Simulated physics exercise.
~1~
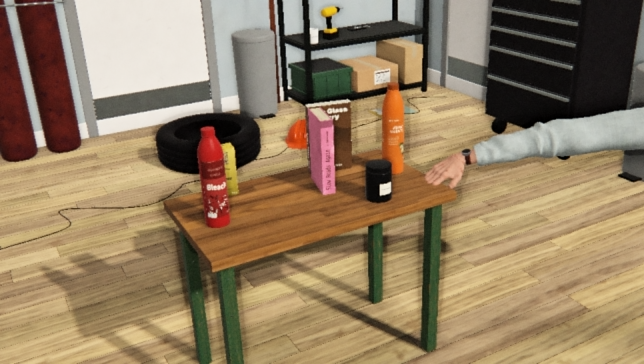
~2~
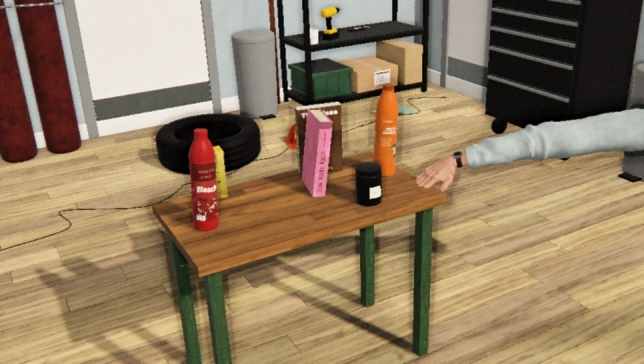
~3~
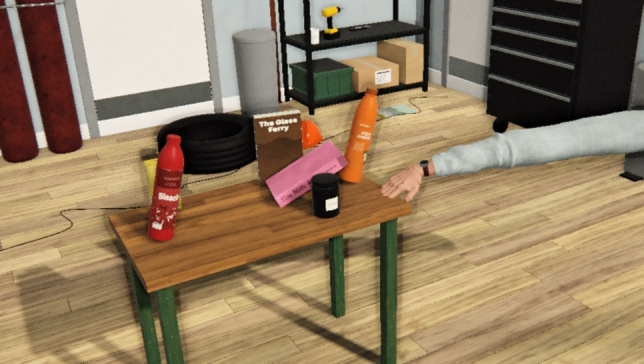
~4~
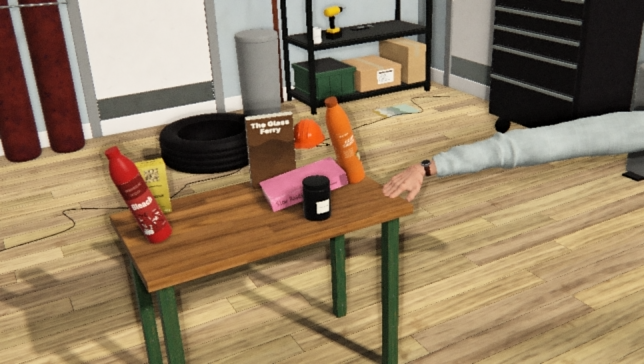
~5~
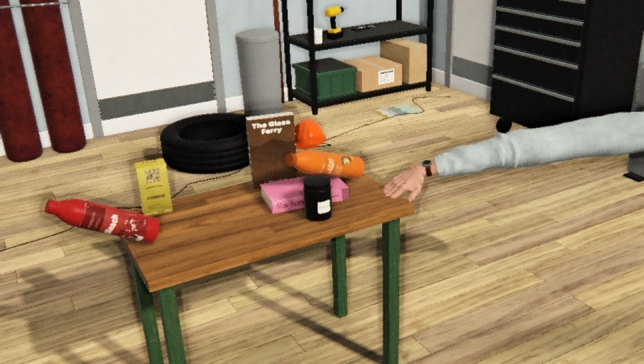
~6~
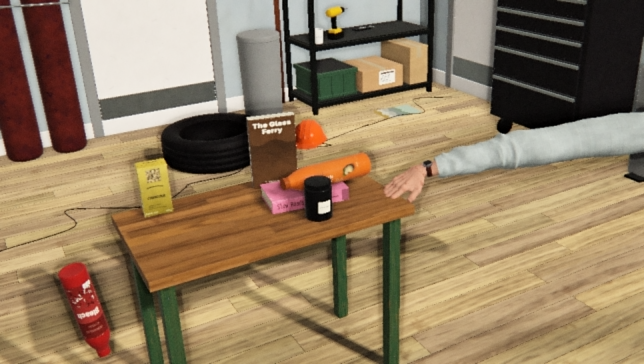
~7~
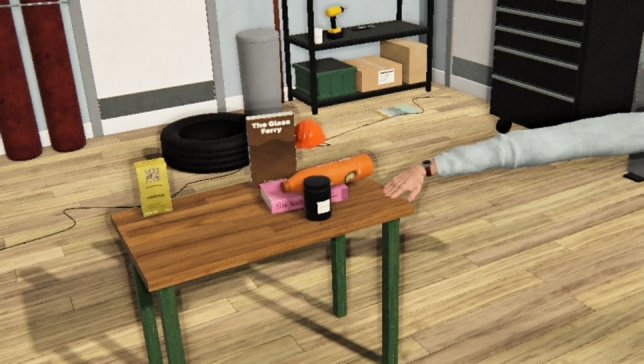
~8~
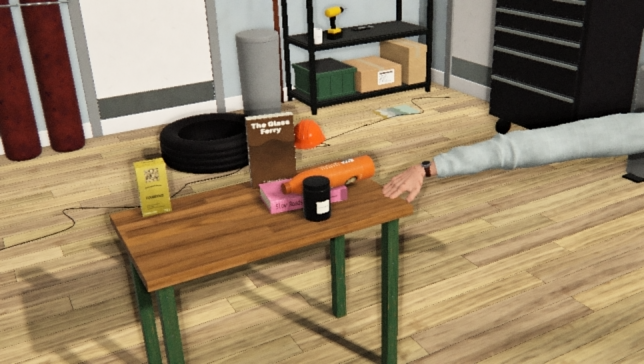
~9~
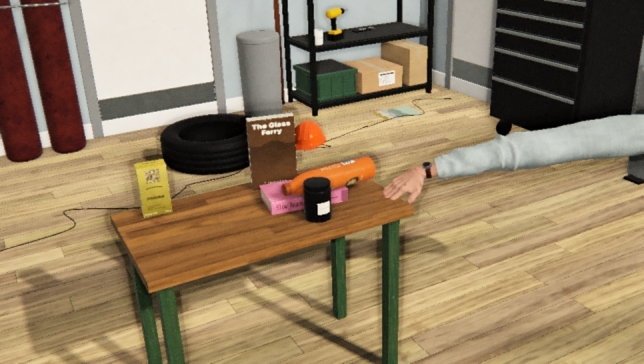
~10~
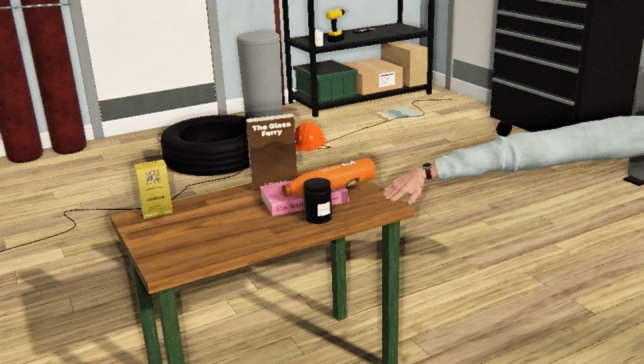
At first, bottles, books, a yellow carton and a black jar stand on a wooden table with green legs, while a hand rests at its right edge. The table slides left with the hand alongside, and the pink book tips over as the two bottles begin to lean. Once the table stops, the red bottle topples over the left end and drops toward the floor, passing out of sight. The orange bottle falls left and comes to rest across the pink book. The yellow carton, brown book and black jar are still upright at the end.
